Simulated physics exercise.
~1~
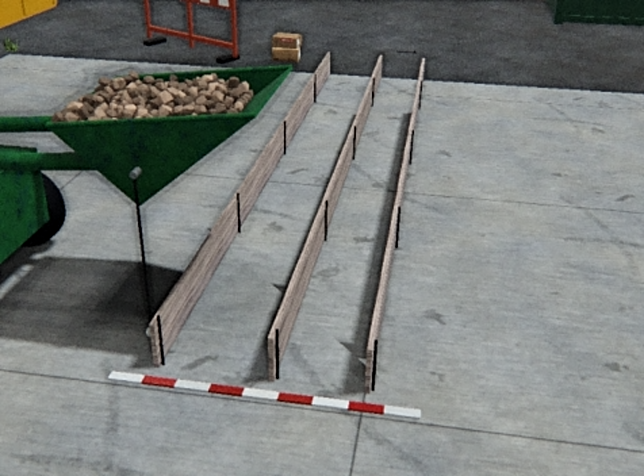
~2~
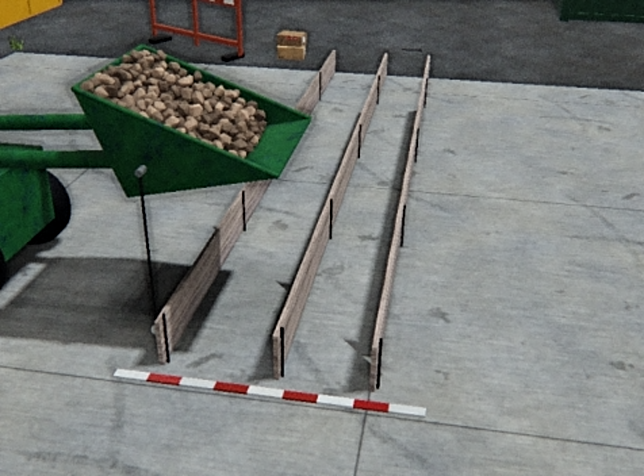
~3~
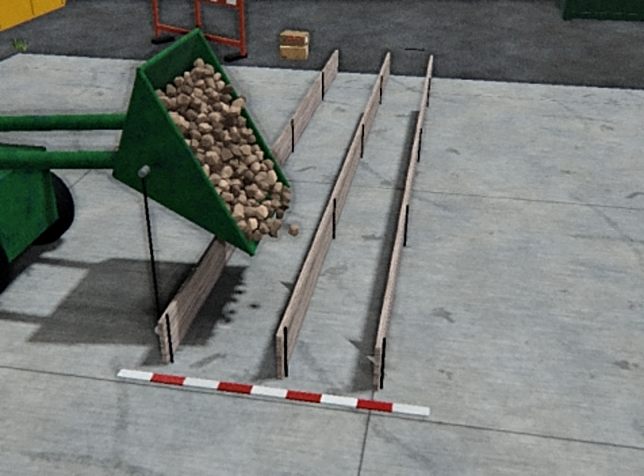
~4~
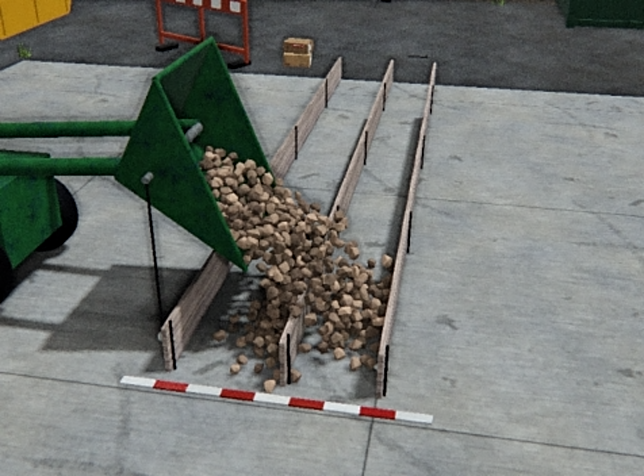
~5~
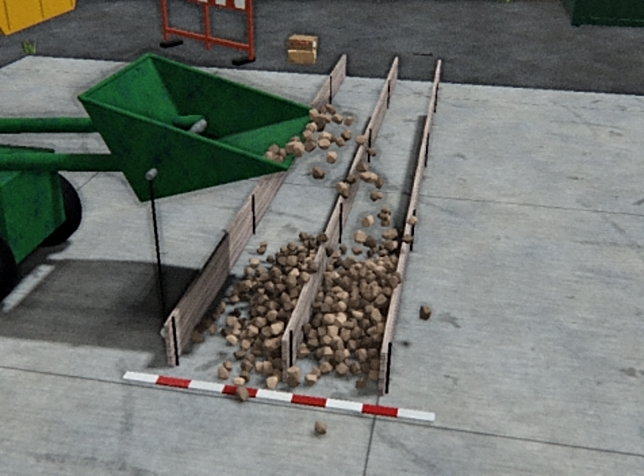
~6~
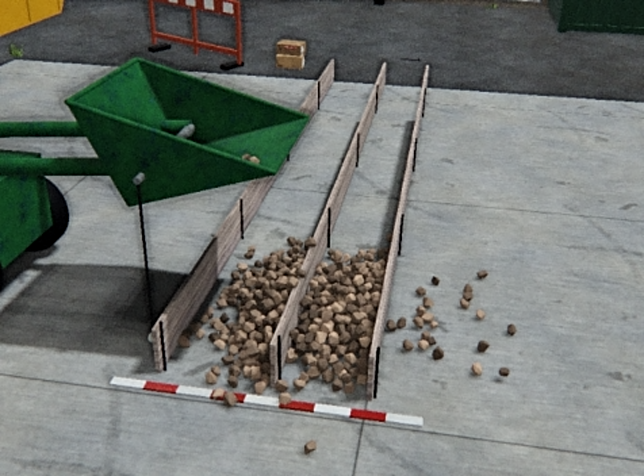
In this clip, a green loader bucket full of brown stones tips forward and pours them over low planks on a concrete yard, then tilts back nearly empty, leaving most stones split between two bays, with a few scattered to the right beyond the last plank.
